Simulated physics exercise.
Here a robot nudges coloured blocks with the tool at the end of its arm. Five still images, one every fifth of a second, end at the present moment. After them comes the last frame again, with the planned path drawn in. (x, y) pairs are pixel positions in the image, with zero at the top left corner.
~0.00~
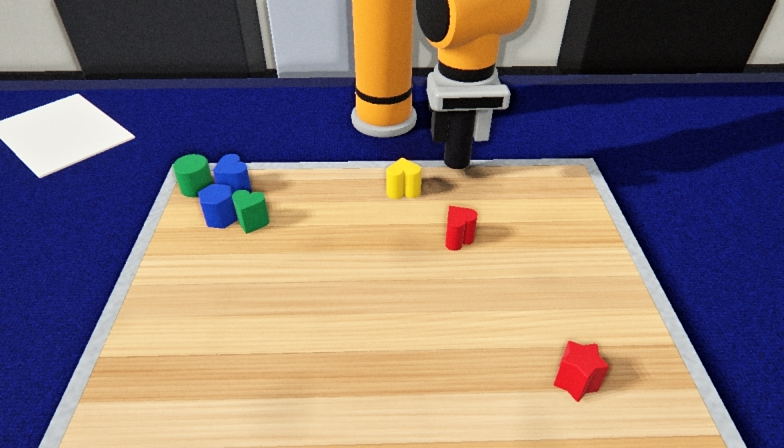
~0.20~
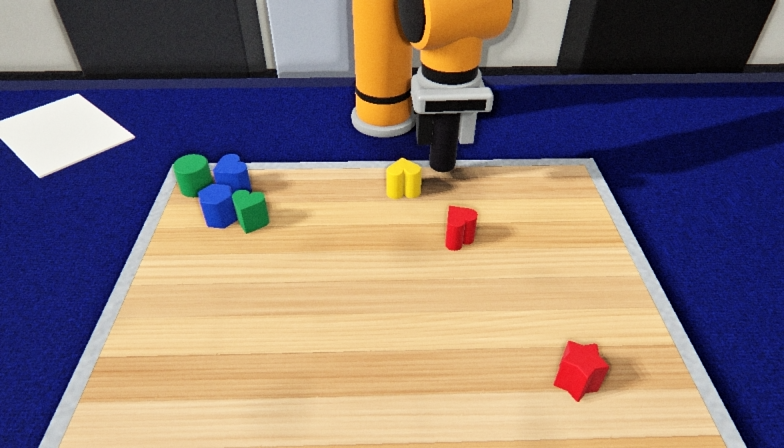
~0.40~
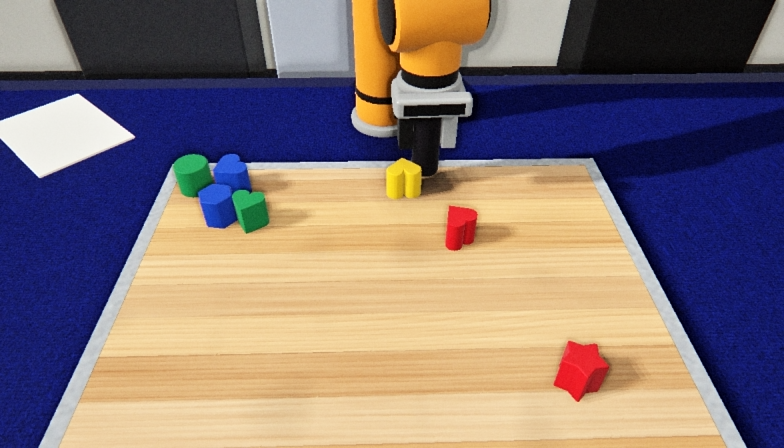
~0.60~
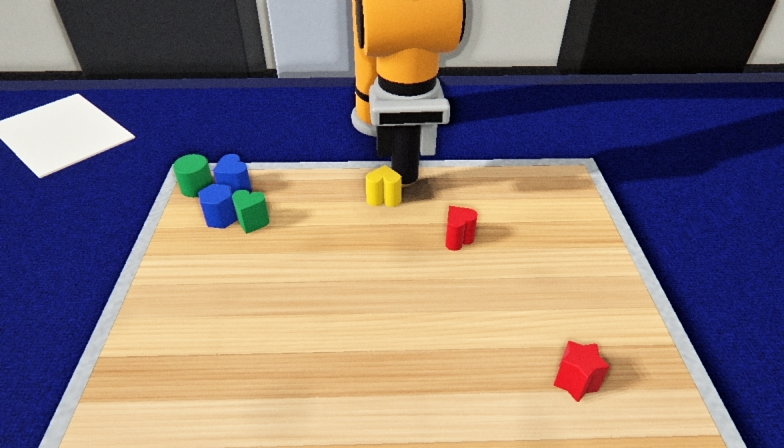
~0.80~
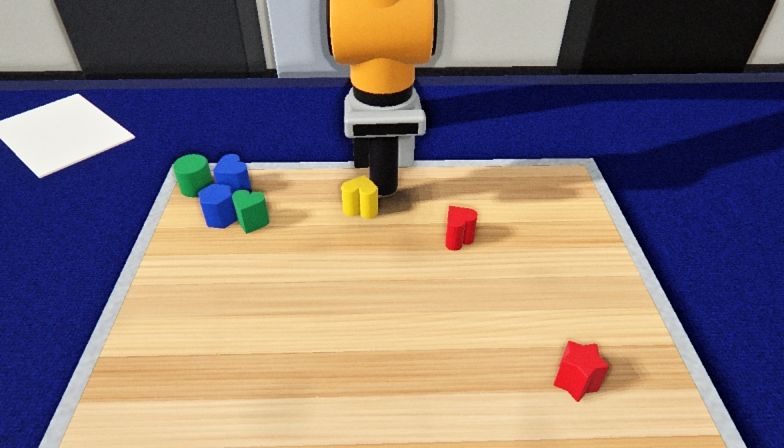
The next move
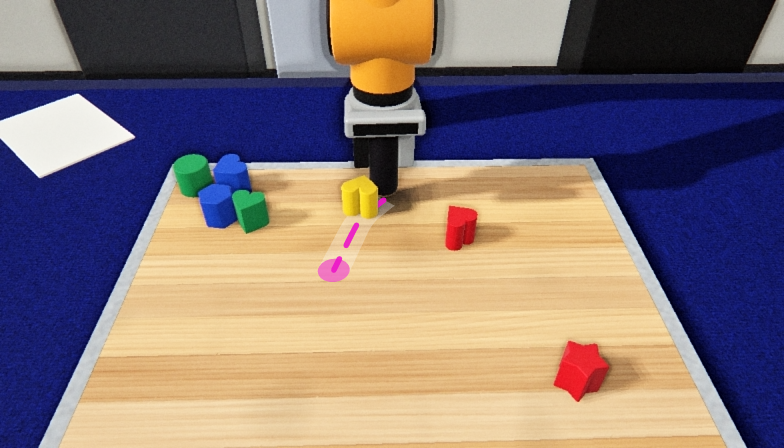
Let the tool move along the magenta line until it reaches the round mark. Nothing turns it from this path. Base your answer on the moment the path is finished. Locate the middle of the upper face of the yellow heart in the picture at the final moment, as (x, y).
The answer is (323, 203).
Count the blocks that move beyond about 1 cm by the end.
Moved: 1.
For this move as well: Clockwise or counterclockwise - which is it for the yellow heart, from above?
Seen from above, its turn is clockwise.
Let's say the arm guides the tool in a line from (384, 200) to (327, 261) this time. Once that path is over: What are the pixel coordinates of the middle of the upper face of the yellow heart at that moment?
It will likely be found at (324, 202).
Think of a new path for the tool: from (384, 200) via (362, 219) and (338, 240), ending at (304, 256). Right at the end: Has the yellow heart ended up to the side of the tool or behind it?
Going by the path, yes.
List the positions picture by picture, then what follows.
Tip of the tool at (457, 163), middles of tops, yellow heart at (404, 167), in the first frame.
Tool at (442, 166), nothing pushed, in the second frame.
Tool at (425, 170), nothing pushed, in the third frame.
Tool at (405, 177), yellow heart at (384, 174), in the fourth frame.
Tool at (384, 188), yellow heart at (360, 185), in the fifth frame.
The line goes from (384, 200) through (354, 230) to (334, 270).
The first path, step by step. One third of the way, tool at (361, 207); yellow heart at (332, 198), turned 25° clockwise.
Two thirds of the way, tool at (346, 231); yellow heart at (323, 203), turned 55° clockwise.
At the end, tool at (333, 258); yellow heart at (323, 203), turned 55° clockwise.
